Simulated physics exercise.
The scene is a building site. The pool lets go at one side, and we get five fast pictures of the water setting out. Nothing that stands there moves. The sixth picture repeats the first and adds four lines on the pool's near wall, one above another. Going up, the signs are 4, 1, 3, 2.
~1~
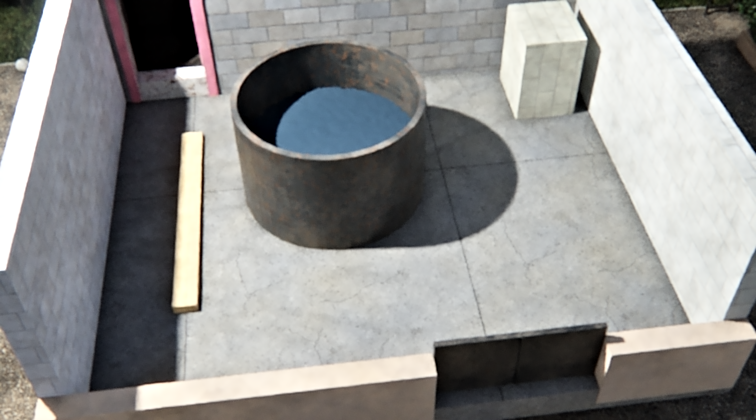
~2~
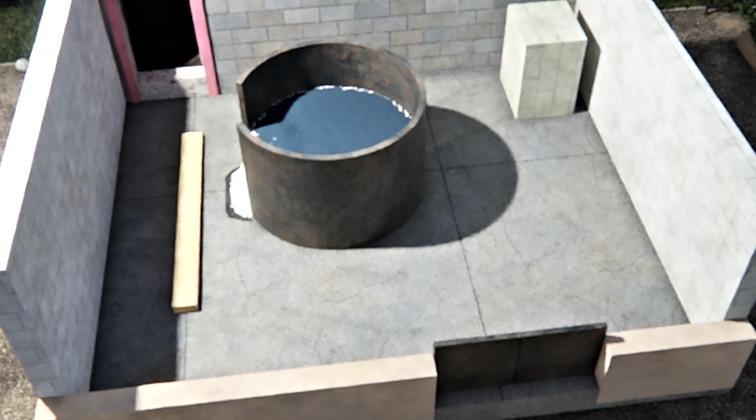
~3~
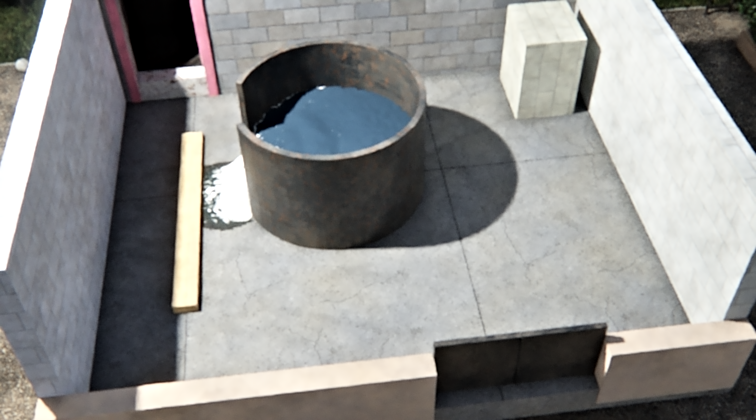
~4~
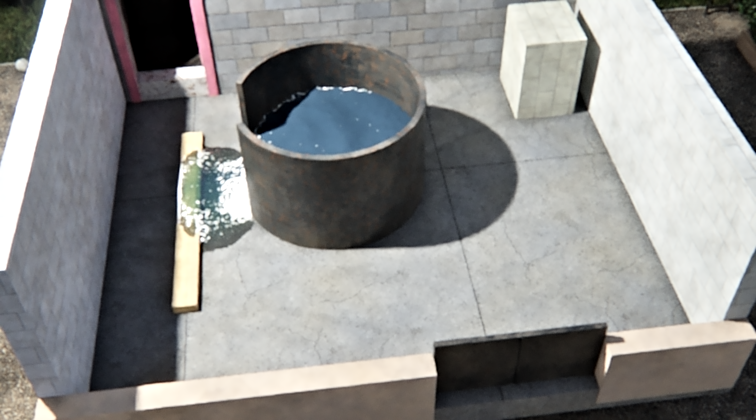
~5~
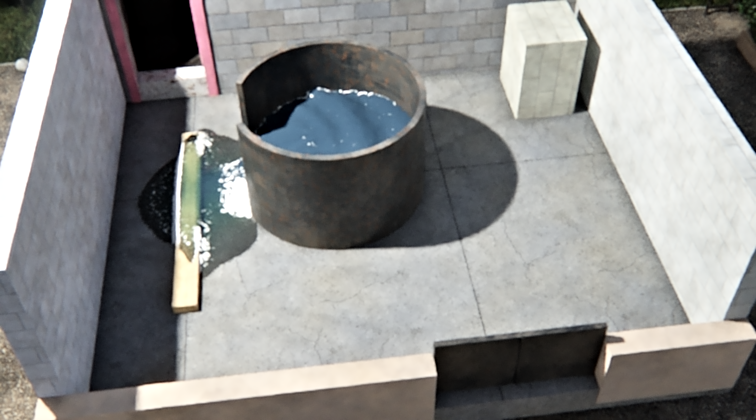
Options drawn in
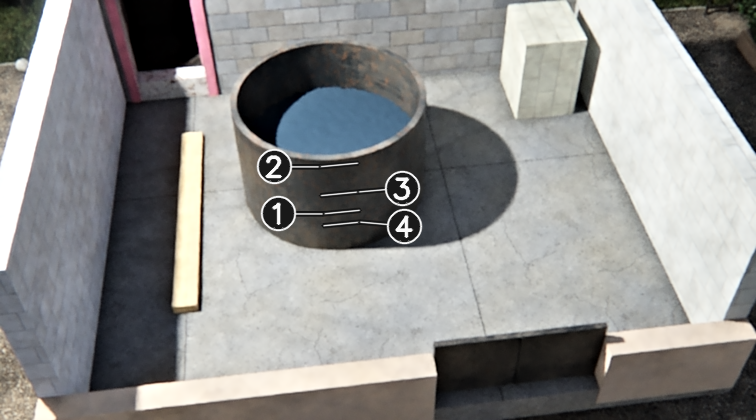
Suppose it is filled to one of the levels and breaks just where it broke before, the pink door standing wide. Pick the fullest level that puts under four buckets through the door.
The limit is 3.
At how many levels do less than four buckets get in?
Three.
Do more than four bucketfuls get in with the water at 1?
No, not at all.
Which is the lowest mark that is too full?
2.
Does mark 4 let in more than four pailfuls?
No, that is safe.
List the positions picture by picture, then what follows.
Water in the pool at rest, its middle at (331, 140); foot of the pink doorway at (176, 98); shut gate at (519, 340).
Water covers 1 % of the ground and shows as far out as (233, 206).
Water covers 2 % of the ground and shows as far out as (203, 175).
Water covers 5 % of the ground and shows as far out as (203, 151).
Water covers 8 % of the ground and shows as far out as (204, 133).
On the marked copy, 1 at (341, 212); 2 at (338, 165); 3 at (340, 193); 4 at (341, 223); from the bottom up 4, 1, 3, 2.
With 1, nothing gets over.
With 2, about 13 bucketfuls get in.
With 3, a bucket or two gets in.
With 4, nothing gets over.
